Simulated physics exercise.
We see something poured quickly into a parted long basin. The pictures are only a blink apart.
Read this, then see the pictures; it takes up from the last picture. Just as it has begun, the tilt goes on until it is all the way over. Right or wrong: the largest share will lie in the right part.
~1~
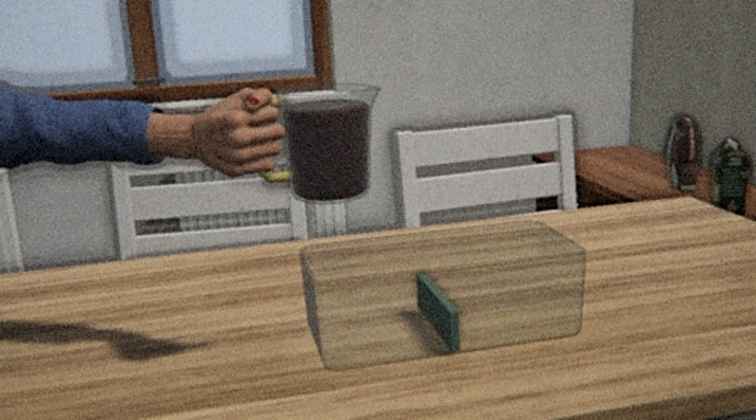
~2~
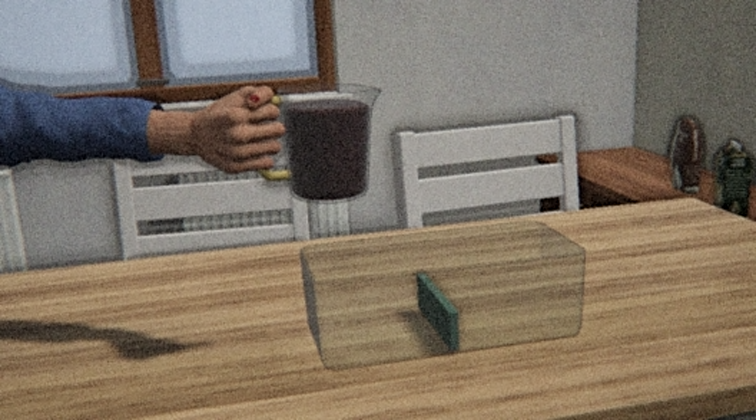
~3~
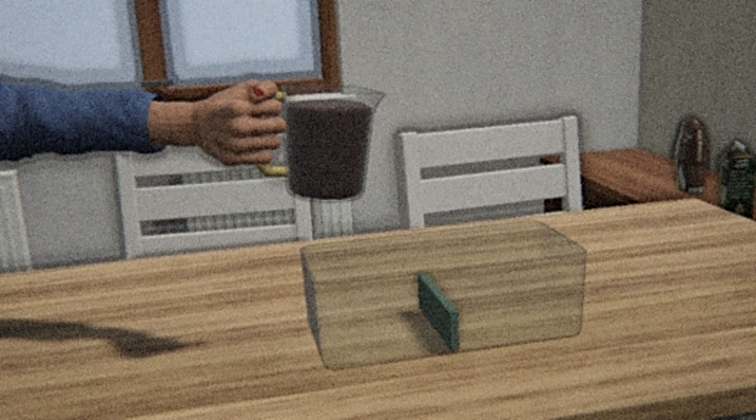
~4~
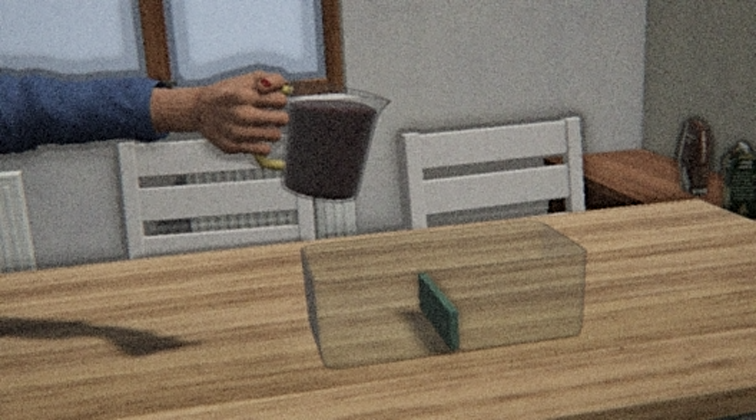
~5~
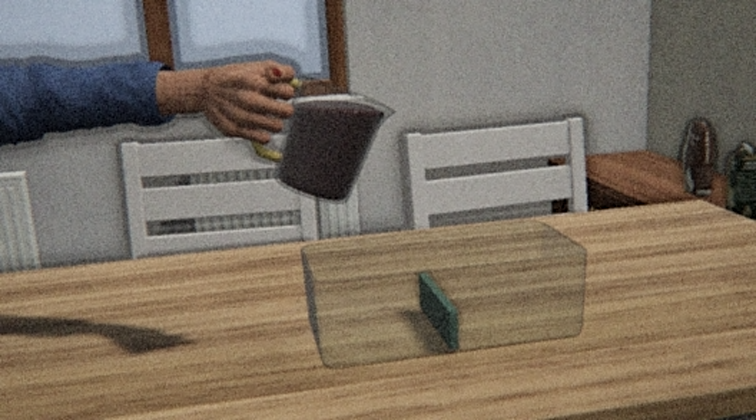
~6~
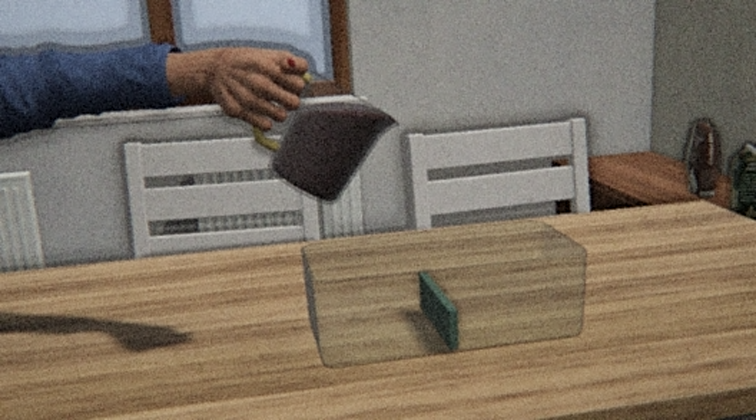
Right.
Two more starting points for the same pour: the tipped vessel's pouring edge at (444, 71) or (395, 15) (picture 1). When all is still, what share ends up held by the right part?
90 % and 85 %.
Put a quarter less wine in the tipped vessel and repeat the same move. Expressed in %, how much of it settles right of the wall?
The share comes to some 70 parts in a hundred.
A moment on, the tilt is 95° and 58 per cent is still to pour, 0 is left of the wall and 13 right of it.
Next, the tilt is 100° and 19 per cent is still to pour, 10 is left of the wall and 50 right of it.
Then the tilt is 100° and 5 per cent is still to pour, 13 is left of the wall and 75 right of it.
Later the tilt is 100° and 1 per cent is still to pour, 19 is left of the wall and 78 right of it.
At rest 20 per cent lies left of the wall, 78 right of it and 2 outside.
